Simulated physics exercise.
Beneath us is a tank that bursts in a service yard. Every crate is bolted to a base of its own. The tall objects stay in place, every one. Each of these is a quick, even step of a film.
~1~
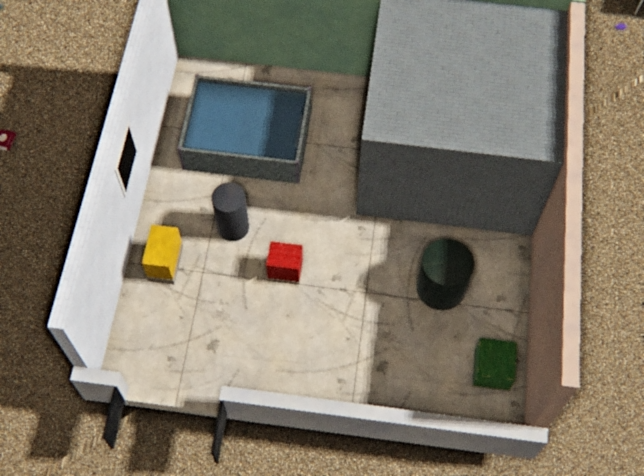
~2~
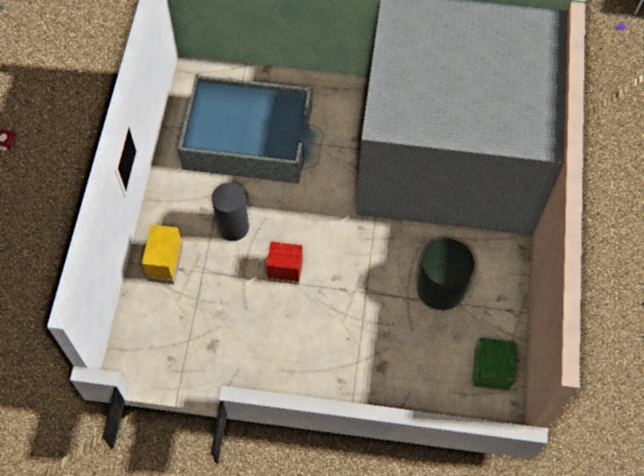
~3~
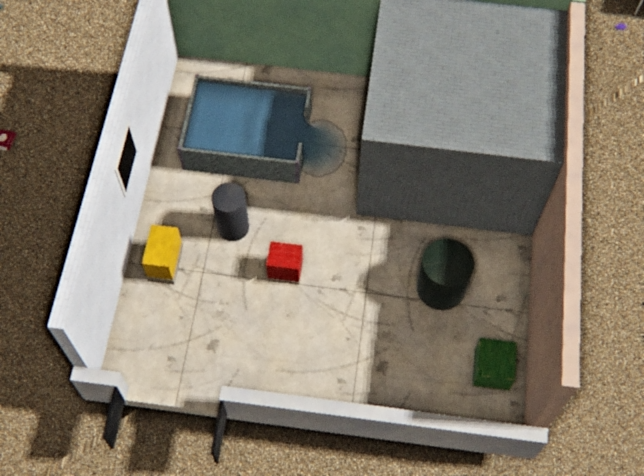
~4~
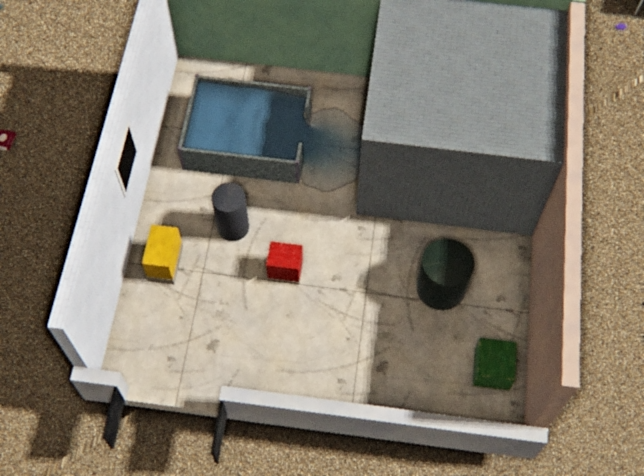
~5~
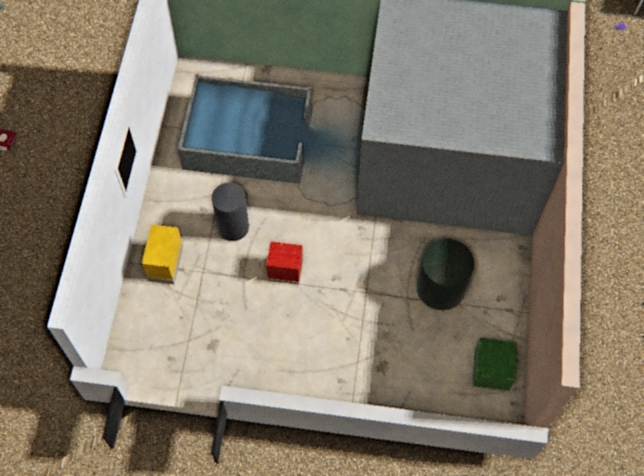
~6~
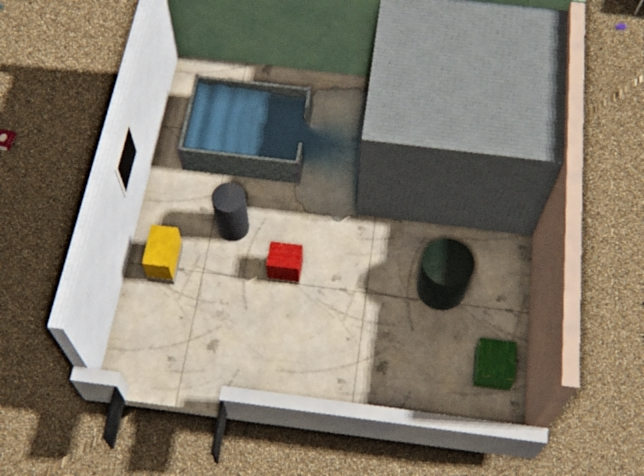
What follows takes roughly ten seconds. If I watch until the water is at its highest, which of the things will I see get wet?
You would see this: The red crate gets wet; the yellow crate keeps dry; the green crate gets wet.
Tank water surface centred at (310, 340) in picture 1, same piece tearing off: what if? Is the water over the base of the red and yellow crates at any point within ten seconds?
I reckon the red one is overrun, while the yellow one is unharmed.
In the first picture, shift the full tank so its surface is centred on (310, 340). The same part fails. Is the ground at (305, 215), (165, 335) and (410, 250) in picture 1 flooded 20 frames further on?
The first spot is not reached, the second not reached, and the third inundated.
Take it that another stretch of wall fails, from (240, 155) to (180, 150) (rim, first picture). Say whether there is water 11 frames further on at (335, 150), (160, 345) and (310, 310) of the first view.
Point one: Not reached. Point two: Reached. Point three: Not reached.
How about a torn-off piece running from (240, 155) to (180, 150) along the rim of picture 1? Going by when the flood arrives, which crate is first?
The one in yellow.
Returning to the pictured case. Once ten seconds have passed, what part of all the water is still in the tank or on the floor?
92 %.
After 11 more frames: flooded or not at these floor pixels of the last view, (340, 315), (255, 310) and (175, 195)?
Point one sodden, point two left clear, point three left clear.
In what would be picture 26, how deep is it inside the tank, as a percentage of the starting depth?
My best guess is about 46 per cent.
A moment on, water covers 10 % of the floor; the red crate not reached, the yellow crate not reached, the green crate not reached.
Next, water covers 30 % of the floor; the red crate water round its plinth, the yellow crate not reached, the green crate not reached.
Then, water covers 50 % of the floor; the red crate water round its plinth, the yellow crate water round its plinth, the green crate not reached.
Later, water covers 75 % of the floor; the red crate water round its plinth, the yellow crate water round its plinth, the green crate water round its plinth.
In the end, water covers 90 % of the floor; the red crate was topped, the yellow crate stayed above the water, the green crate was topped.
